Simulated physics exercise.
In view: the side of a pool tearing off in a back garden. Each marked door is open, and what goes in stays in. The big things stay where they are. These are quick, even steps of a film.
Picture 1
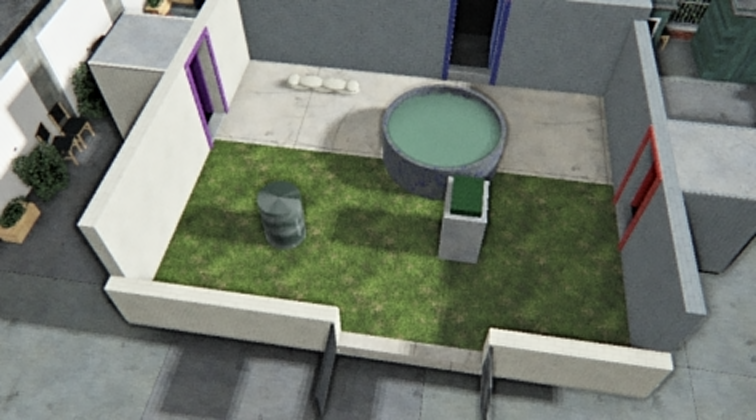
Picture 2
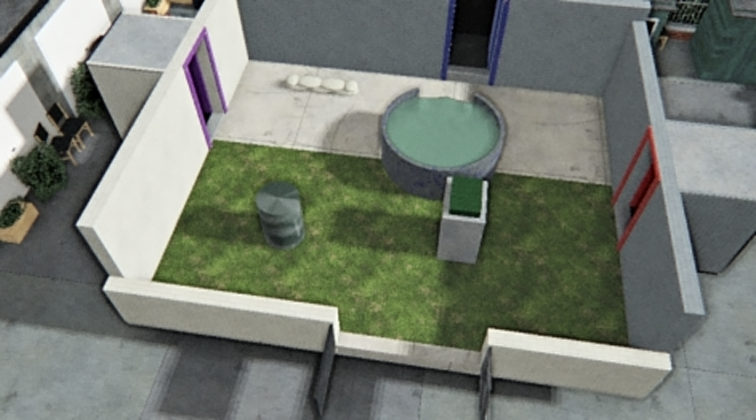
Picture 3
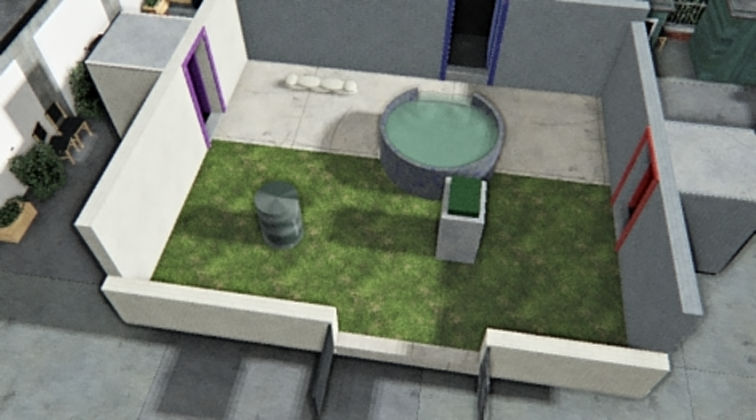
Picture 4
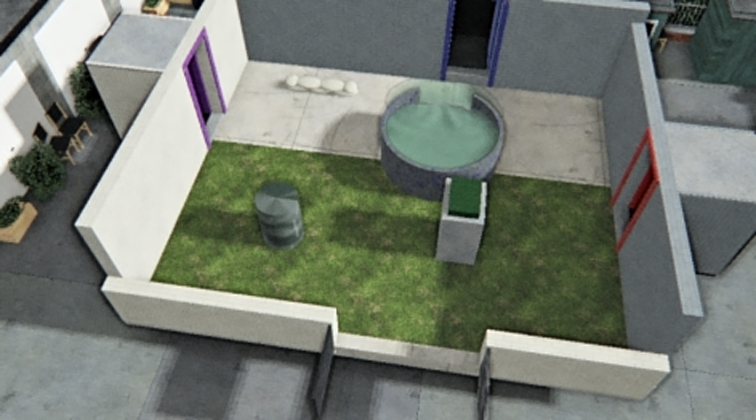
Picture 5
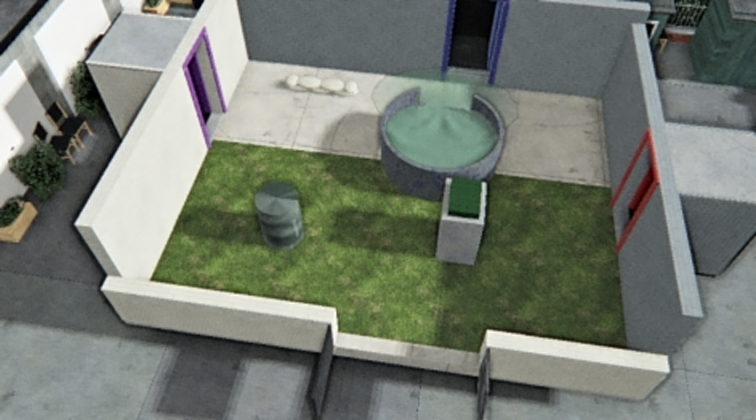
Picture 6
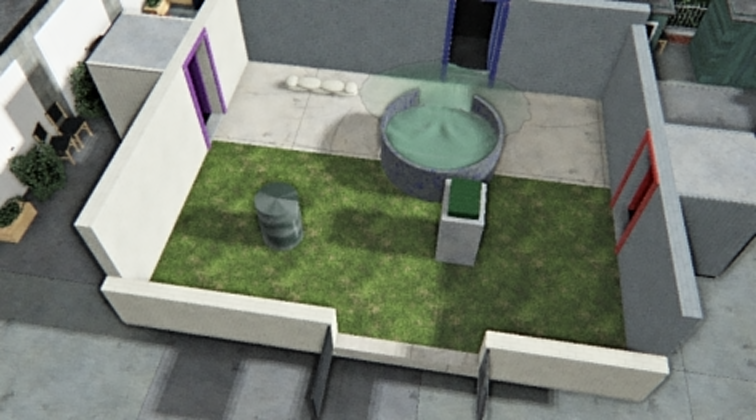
Green water lies still in a round grey pool in a walled yard, then starts pouring out through the pool's far side. A pale, see-through sheet spreads over the paving near the blue-framed doorway, widening left and right behind the pool, while the water left inside ripples and sinks a little.
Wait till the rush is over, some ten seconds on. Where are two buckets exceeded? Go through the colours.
The red door admits no more than that; the blue door lets in a lot; the purple door admits no more than that.
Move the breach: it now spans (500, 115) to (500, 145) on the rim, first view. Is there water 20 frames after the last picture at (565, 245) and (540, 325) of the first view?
As listed: Covered, under water.
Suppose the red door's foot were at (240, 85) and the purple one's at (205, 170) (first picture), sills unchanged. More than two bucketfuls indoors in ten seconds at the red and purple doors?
In short: Red door lets more in; purple door takes less.
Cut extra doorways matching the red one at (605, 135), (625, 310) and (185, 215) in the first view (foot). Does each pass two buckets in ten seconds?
In turn: Lets more in, lets less in, holds.
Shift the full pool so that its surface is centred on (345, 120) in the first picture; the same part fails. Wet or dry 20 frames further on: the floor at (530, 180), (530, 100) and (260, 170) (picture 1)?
In that order: Flooded, flooded, flooded.
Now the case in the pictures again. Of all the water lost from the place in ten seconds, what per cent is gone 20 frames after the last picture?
I make it 80 per cent.
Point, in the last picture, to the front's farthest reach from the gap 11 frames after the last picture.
Near (249, 61).
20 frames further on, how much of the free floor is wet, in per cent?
Near 45 in a hundred.
A moment on, water covers 15 % of the floor; the red door not reached, the blue door over two buckets in, the purple door not reached.
Next, water covers 25 % of the floor; the red door not reached, the blue door far over two buckets in, the purple door not reached.
Then, water covers 45 % of the floor; the red door wet at the sill, nothing in, the blue door far over two buckets in, the purple door wet at the sill, nothing in.
Later, water covers 75 % of the floor; the red door wet at the sill, nothing in, the blue door far over two buckets in, the purple door under two buckets in.
In the end, water covers 95 % of the floor; the red door wet at the sill, nothing in, the blue door far over two buckets in, the purple door under two buckets in.
